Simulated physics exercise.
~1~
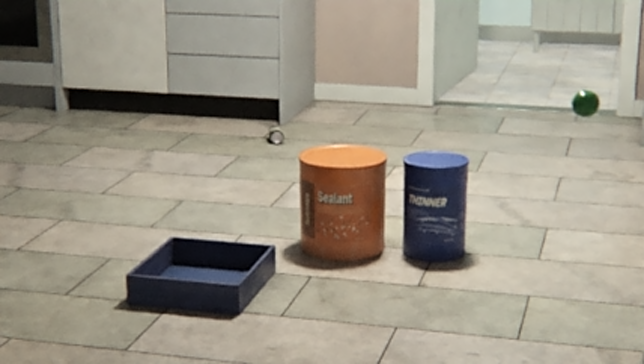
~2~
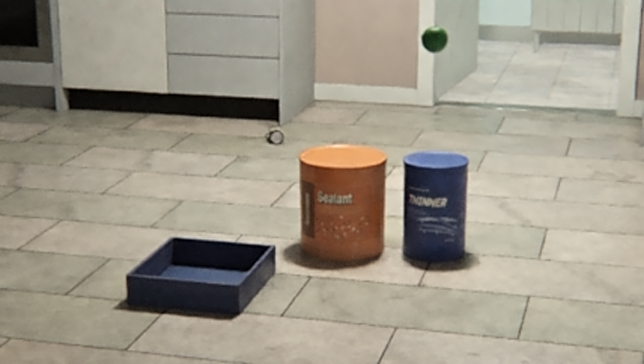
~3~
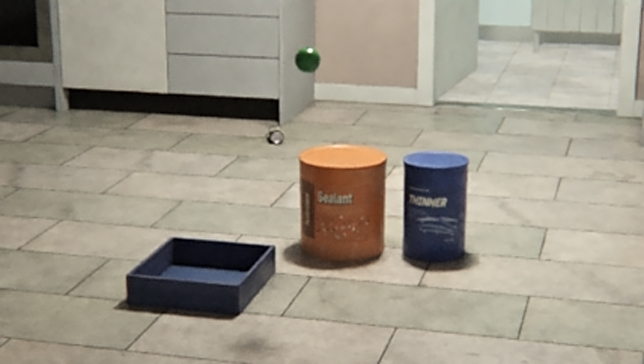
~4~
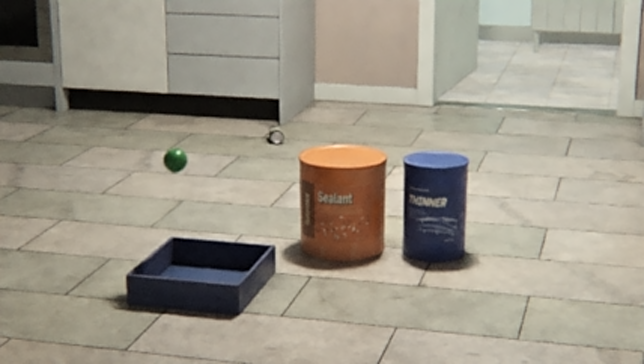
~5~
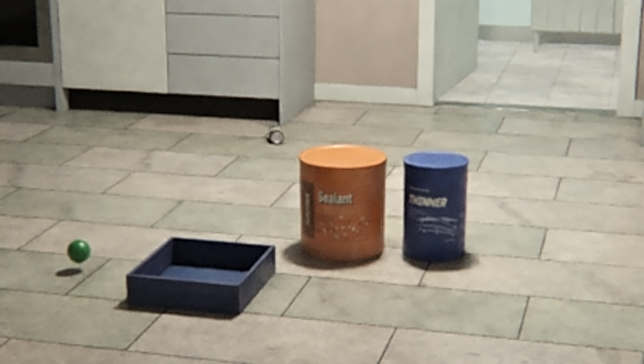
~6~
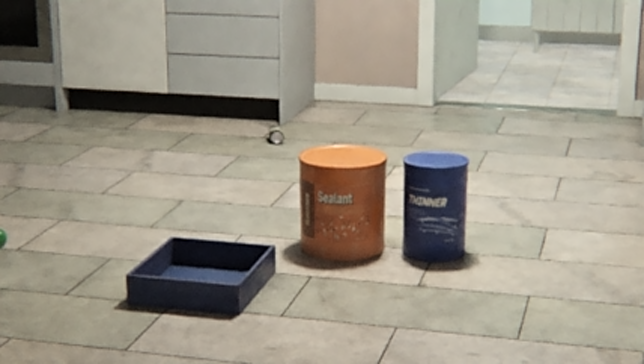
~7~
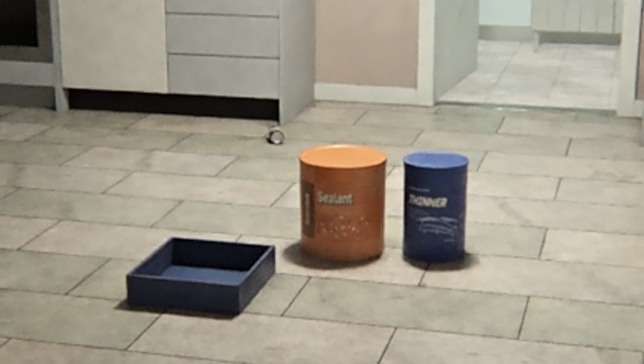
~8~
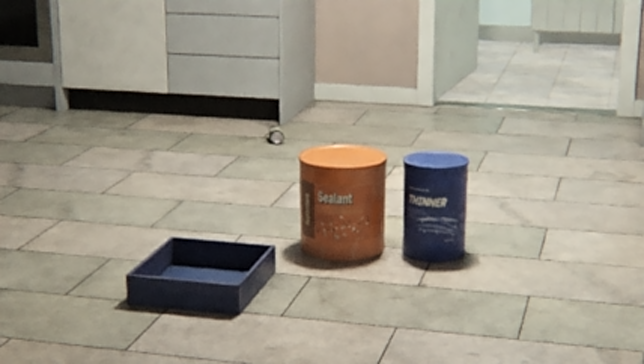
In this clip, a green ball or apple flies leftward in an arc past an orange pail and a blue pail, drops to the tiled floor left of an open blue box, and continues out of view on the left, leaving the box empty and both pails still standing.
